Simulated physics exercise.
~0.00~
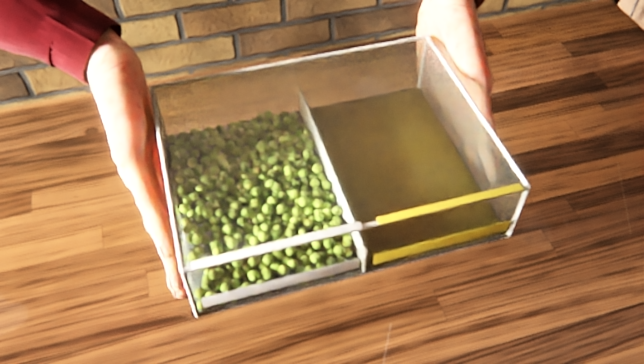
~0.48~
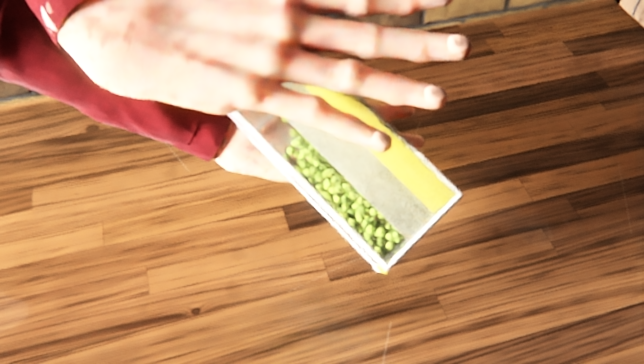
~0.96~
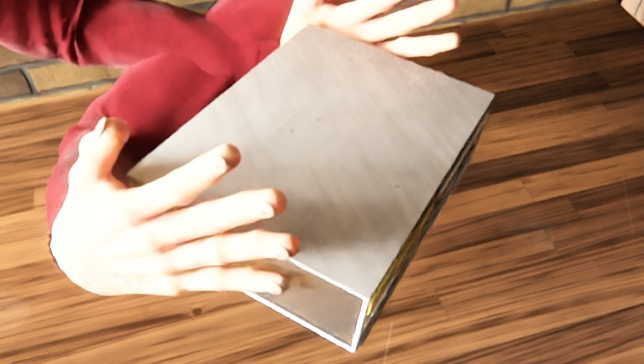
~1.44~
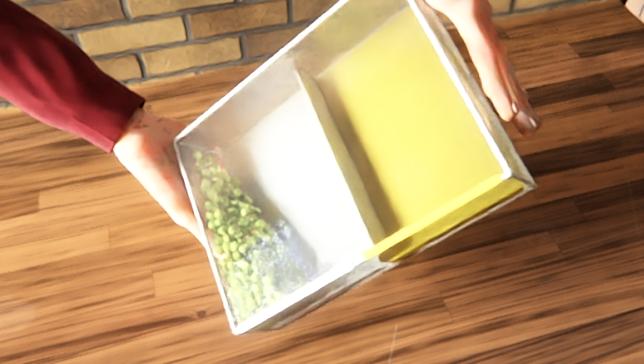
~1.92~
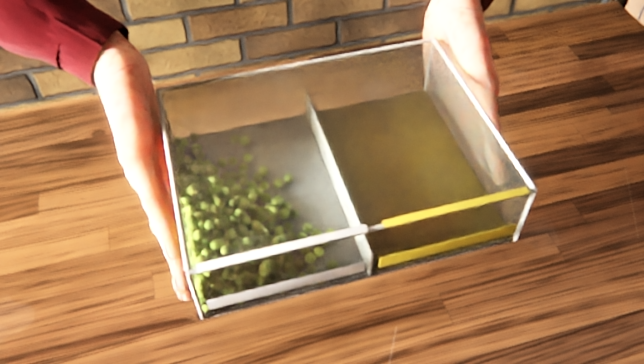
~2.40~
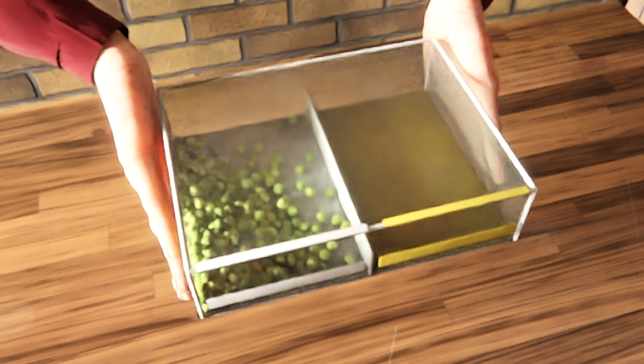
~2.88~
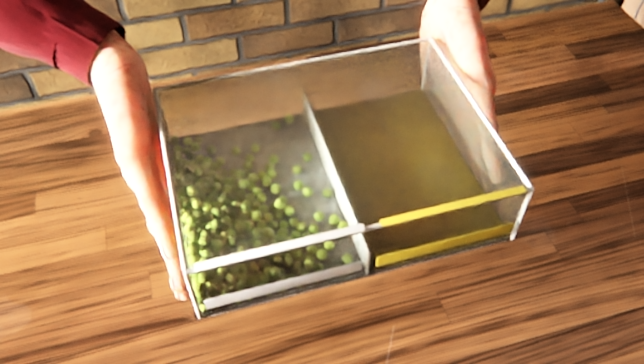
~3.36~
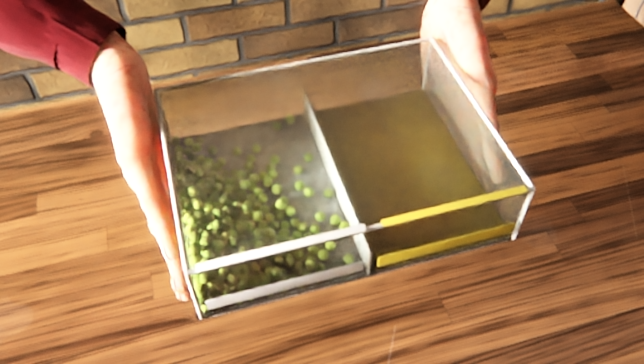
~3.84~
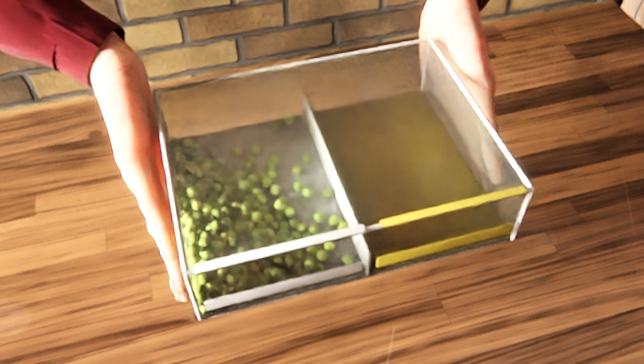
A clear, shallow box holding green peas in its left compartment, beside an empty yellow-edged one, is turned over by two hands above a wooden table, then brought back level, where it is held still with the peas still on the left side of the partition.
